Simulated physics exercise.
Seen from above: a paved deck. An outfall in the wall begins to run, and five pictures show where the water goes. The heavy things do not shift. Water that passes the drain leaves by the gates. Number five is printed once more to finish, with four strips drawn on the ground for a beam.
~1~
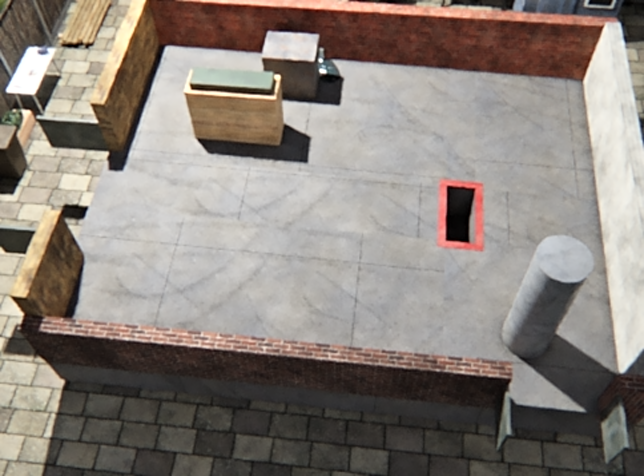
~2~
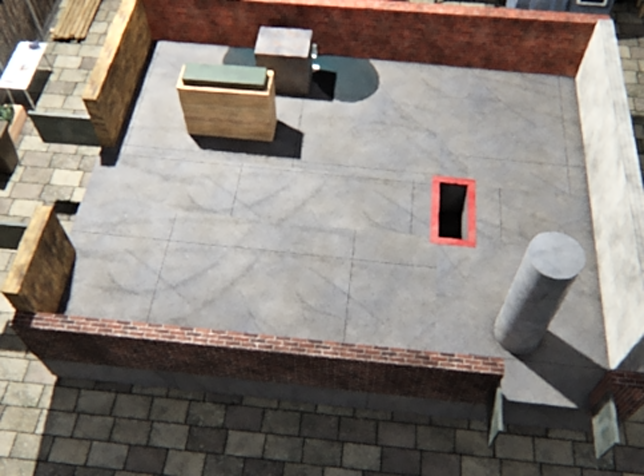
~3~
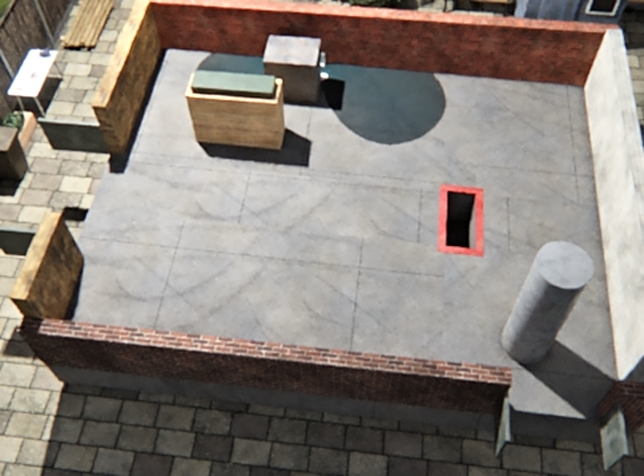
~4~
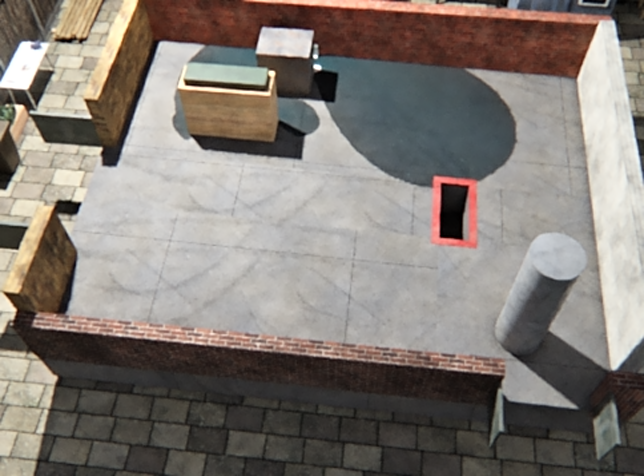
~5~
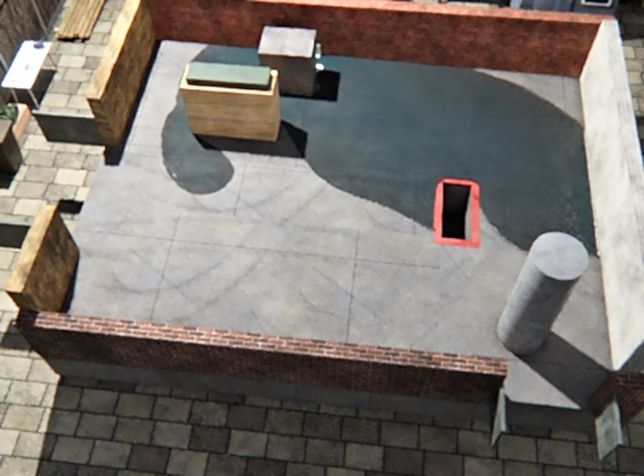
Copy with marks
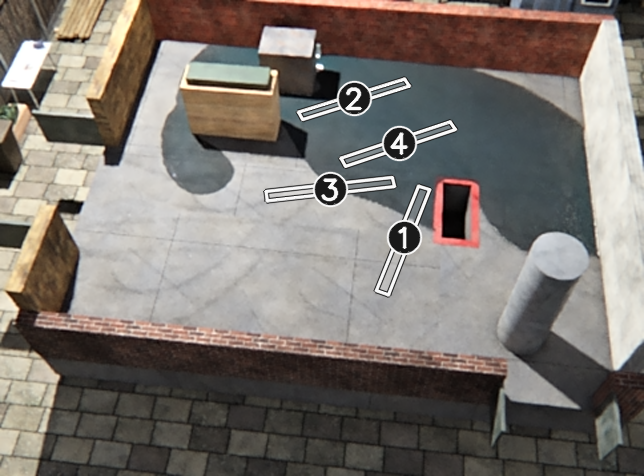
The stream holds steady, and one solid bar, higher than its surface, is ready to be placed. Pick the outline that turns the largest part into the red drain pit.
3.
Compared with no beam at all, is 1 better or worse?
Place 1 is worse.
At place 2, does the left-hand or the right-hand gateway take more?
More leaves on the right.
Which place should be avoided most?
That would be 4.
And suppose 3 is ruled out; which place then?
1.
On the marked copy, 1 from (382, 292) to (424, 187); 2 from (300, 115) to (406, 82); 3 from (266, 196) to (393, 181); 4 from (343, 162) to (452, 125).
With 1, about 26 % of the stream runs into the red drain pit, about 73 % out by the gates.
With 2, about 10 % of the stream runs into the red drain pit, about 89 % out by the gates.
With 3, about 38 % of the stream runs into the red drain pit, about 60 % out by the gates.
With 4, next to none of the stream runs into the red drain pit, about 98 % out by the gates.
